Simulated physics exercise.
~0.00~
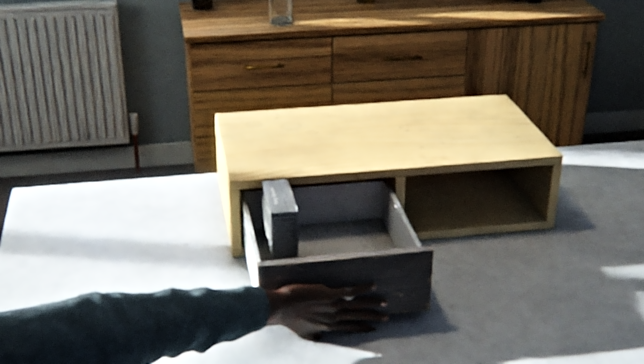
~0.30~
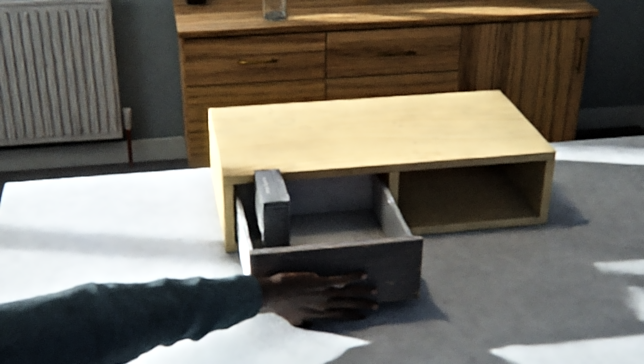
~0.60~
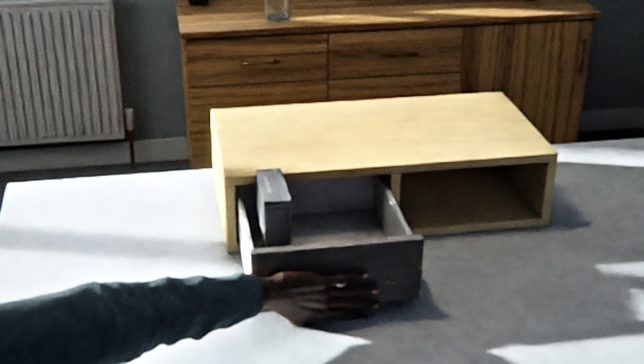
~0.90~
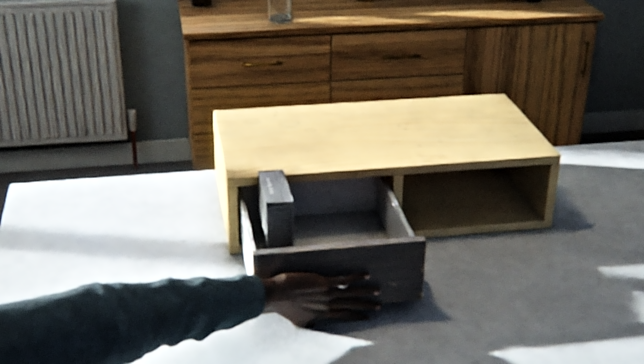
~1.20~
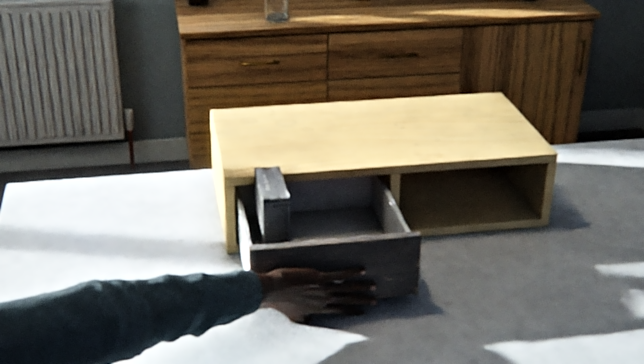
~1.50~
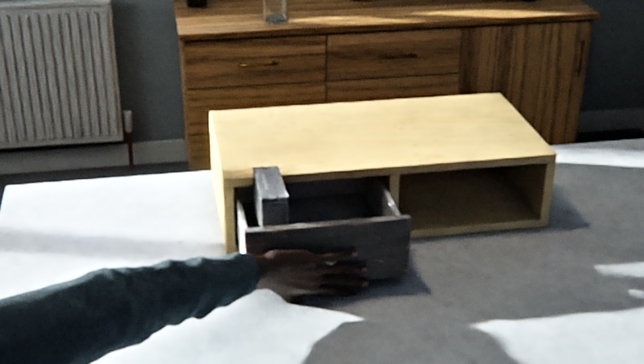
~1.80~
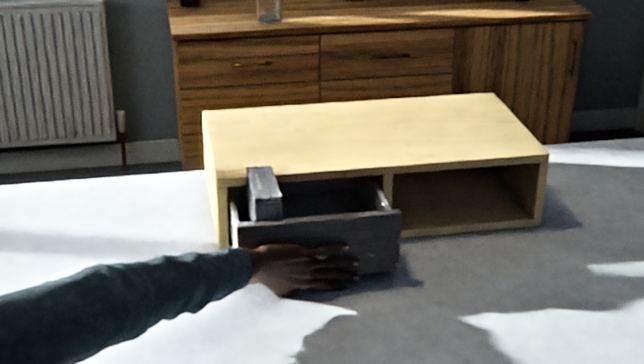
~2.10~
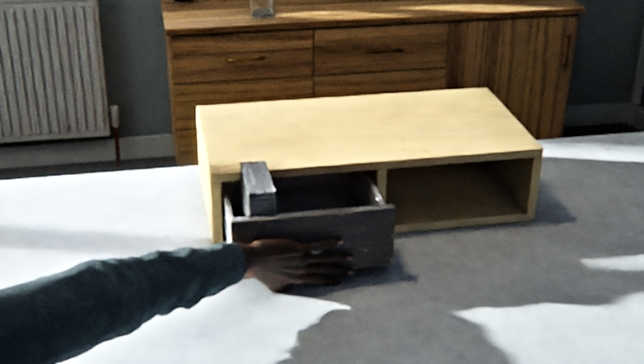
A grey drawer stands open on the left side of a pale yellow wooden unit with a sloping right end, seen from slightly above by a gently swaying camera. An upright grey packet sits in the drawer's left part, rising above its front, while the compartment to the right is empty. Behind are a brown wooden chest and a white radiator. A dark-sleeved arm reaches in from the left, its hand resting against the drawer front. After staying nearly still, the hand pushes the drawer partway inward, and it ends still ajar, the packet upright at the opening.
